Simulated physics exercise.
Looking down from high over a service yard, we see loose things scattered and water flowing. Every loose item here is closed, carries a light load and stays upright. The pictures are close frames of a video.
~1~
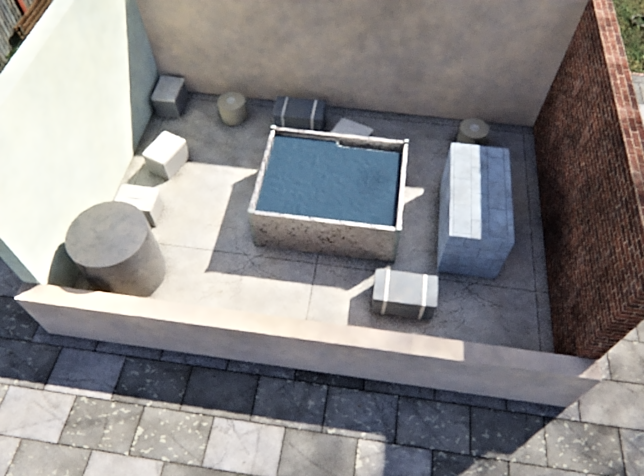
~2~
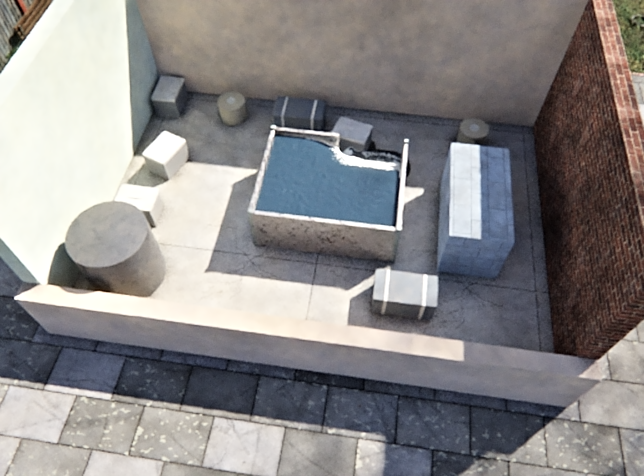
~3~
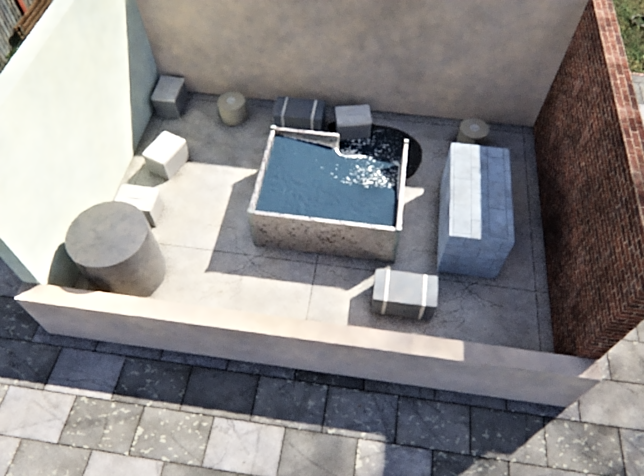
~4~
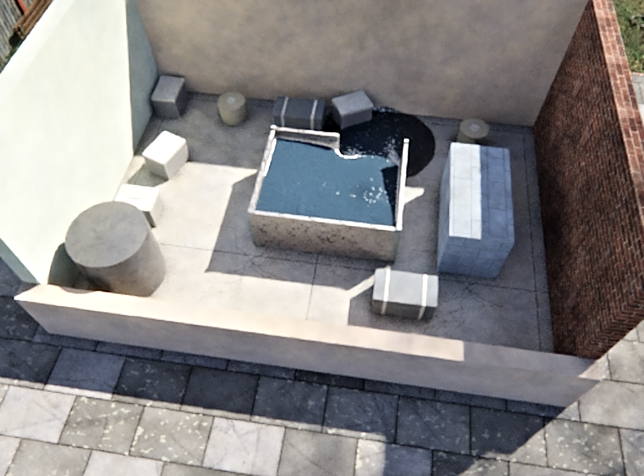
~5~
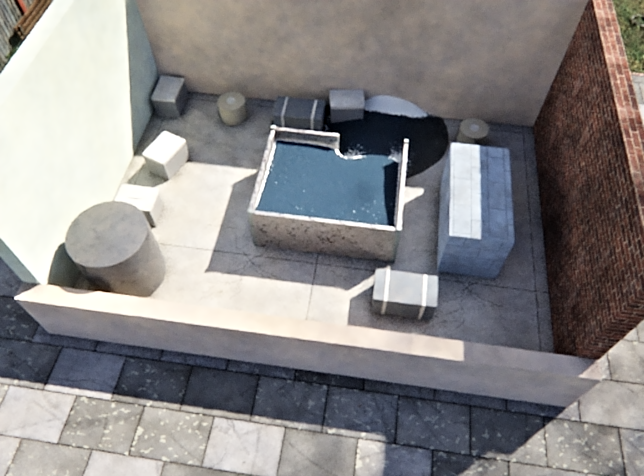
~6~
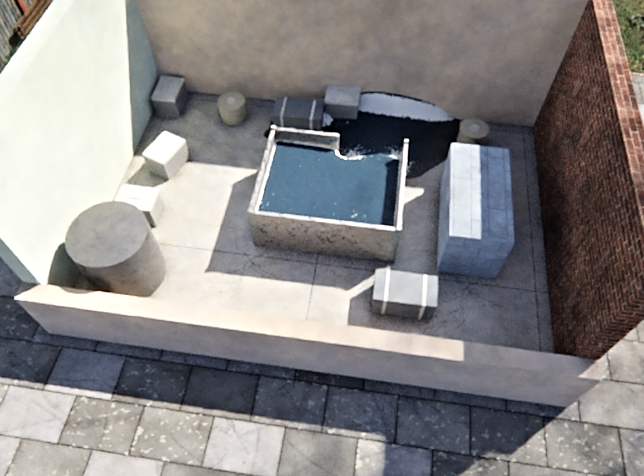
Blue water surges through a gap in the back of a stone tank in a walled yard, seen from high above by a still camera. Pale blocks and a large round drum stand left, a blue-grey block right, and strapped grey trunks behind and in front. Dark water spreads across the floor behind the tank, pushing a small grey box to the back wall, turning it and shifting it slightly left.
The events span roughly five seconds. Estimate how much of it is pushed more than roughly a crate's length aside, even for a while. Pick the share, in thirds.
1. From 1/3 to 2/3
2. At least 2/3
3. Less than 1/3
2.
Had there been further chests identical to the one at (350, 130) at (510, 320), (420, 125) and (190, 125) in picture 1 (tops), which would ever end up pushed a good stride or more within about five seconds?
In sequence: Knocked well away; knocked well away; knocked well away.
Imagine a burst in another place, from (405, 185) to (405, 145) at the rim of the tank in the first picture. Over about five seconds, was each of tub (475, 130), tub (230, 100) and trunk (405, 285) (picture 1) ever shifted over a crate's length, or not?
Results in order: Moved that far / stayed within it / moved that far.
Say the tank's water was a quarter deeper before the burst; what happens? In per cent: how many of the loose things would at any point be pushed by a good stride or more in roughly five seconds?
Share: Close to 90 %.
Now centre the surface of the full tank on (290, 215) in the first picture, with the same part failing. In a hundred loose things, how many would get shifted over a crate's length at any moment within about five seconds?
Roughly 80 per cent.
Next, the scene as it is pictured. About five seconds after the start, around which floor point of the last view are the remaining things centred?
Their average sits at about pixel (222, 217).
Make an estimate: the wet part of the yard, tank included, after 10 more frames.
Something like 45 in a hundred.
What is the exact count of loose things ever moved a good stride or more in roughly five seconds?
The count is 7.
A moment on, 1 of 8 are well off their spots; 0 afloat.
Next, 4 of 8 are well off their spots; 2 afloat.
Later, 6 of 8 are well off their spots; 4 afloat.
In the end, 7 of 8 are well off their spots, and 7 have been at some point; 3 afloat.
